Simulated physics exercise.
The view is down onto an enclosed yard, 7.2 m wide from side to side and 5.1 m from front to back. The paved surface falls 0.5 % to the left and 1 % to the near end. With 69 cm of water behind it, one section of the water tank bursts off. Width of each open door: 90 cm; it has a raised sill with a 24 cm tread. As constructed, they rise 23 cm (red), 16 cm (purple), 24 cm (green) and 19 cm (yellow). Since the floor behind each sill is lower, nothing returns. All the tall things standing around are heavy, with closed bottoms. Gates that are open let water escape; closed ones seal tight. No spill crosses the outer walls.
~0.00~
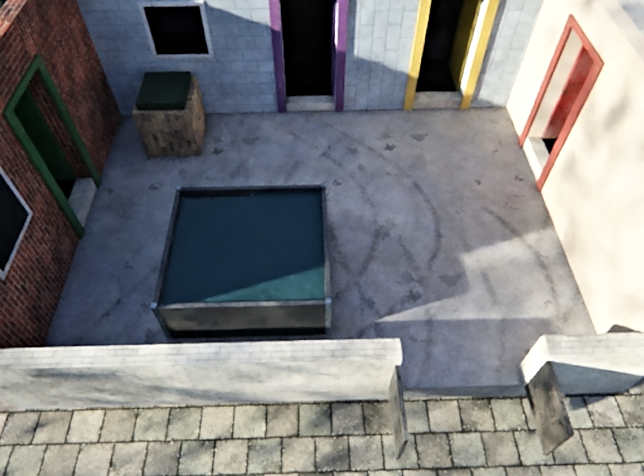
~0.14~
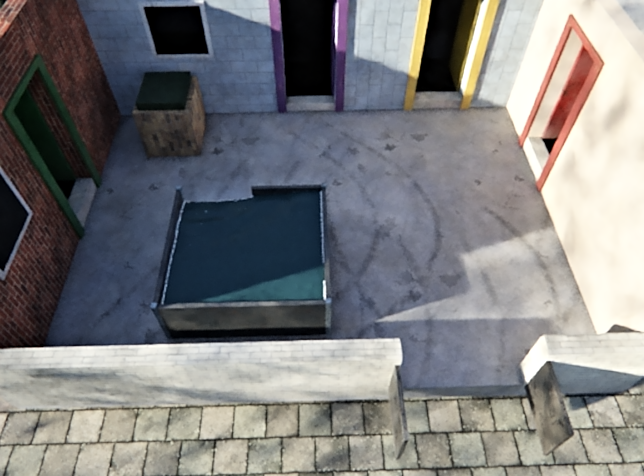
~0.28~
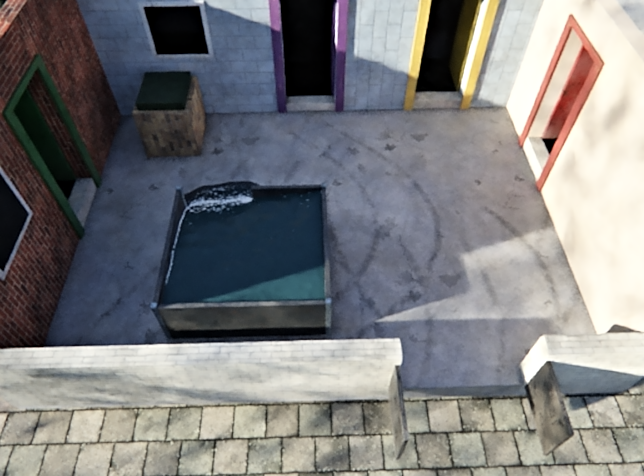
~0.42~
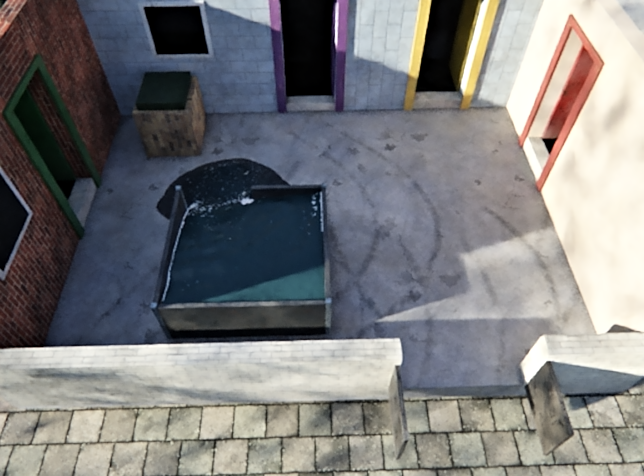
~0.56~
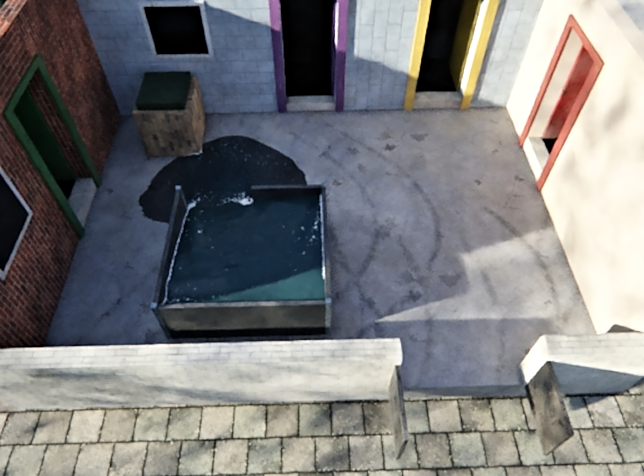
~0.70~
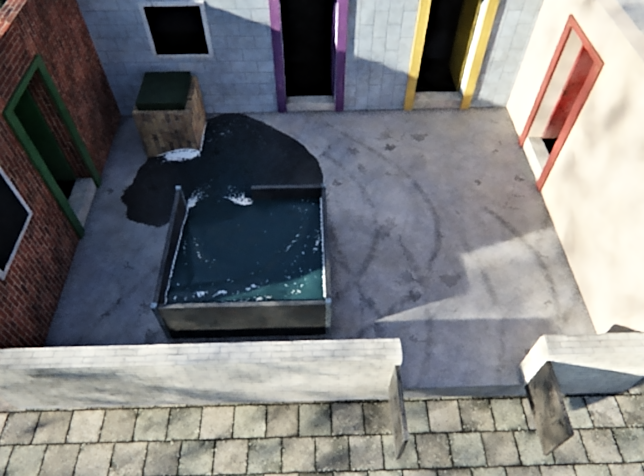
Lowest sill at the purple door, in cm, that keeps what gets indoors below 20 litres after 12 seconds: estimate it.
My estimate is 13.5 cm.
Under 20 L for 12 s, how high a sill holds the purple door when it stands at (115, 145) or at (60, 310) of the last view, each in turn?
About 20 cm, then about 9.0 cm.
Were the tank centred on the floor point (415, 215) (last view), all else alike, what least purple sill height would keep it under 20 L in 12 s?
Some 24 cm.
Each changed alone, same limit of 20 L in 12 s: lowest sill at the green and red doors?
You'd want about 12.5 centimetres at green and about 9.0 centimetres at red.
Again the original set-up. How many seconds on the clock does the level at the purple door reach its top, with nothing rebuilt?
The level tops out around 2.0 s.
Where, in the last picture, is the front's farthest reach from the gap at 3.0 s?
Front tip: Approx. (499, 108) px.
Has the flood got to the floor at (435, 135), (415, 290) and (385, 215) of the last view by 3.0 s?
First wet through, second bone-dry, third bone-dry.
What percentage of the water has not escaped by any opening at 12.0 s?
What remains is some 86 per cent of the water.
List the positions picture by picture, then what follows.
Still water, 69 cm deep, in the water tank at (248, 244); the purple door at (310, 63) is dry, in the first picture.
The gap is on the far side, the front 0.4 m out at a hidden place; the back of the water tank holds 69 cm, in the second picture.
The front is at a hidden place, 0.8 m from the gap on the far side; 0.8 m2 of floor is wet, 69 cm left at the back, in the third picture.
Water pours out on the far side and has run 1.4 m, to (233, 161); about 8 cm deep outside, 69 cm at the back, in the fourth picture.
The front is at (222, 140), 1.9 m from the gap on the far side; 3.4 m2 of floor is wet, 67 cm left at the back, in the fifth picture.
Water pours out on the far side and has run 2.5 m, to (222, 119); about 5 cm deep outside, 60 cm at the back; 0.9 m in a straight line remain to the purple door at (310, 63), in the sixth picture.
After 1.4 s water covers 25 % of the floor, deepest (40 cm) near (215, 219); 16 cm at the purple door, 0 litres in over its 16 cm sill.
After 3.0 s water covers 50 % of the floor, deepest (34 cm) near (122, 117); 16 cm at the purple door, 8 litres in over its 16 cm sill.
After 12.0 s water covers 95 % of the floor, deepest (12 cm) near (34, 379); 4 cm at the purple door, 9 litres in over its 16 cm sill.
At the purple door as built, the water arrived by 1.1 s and peaked near 20 cm at 2.0 s.
With a sill of 11.5 cm, 32 litres would have come in within the 12 s; with 16 cm, 9 litres. So under 20 litres takes about 13.5 cm.
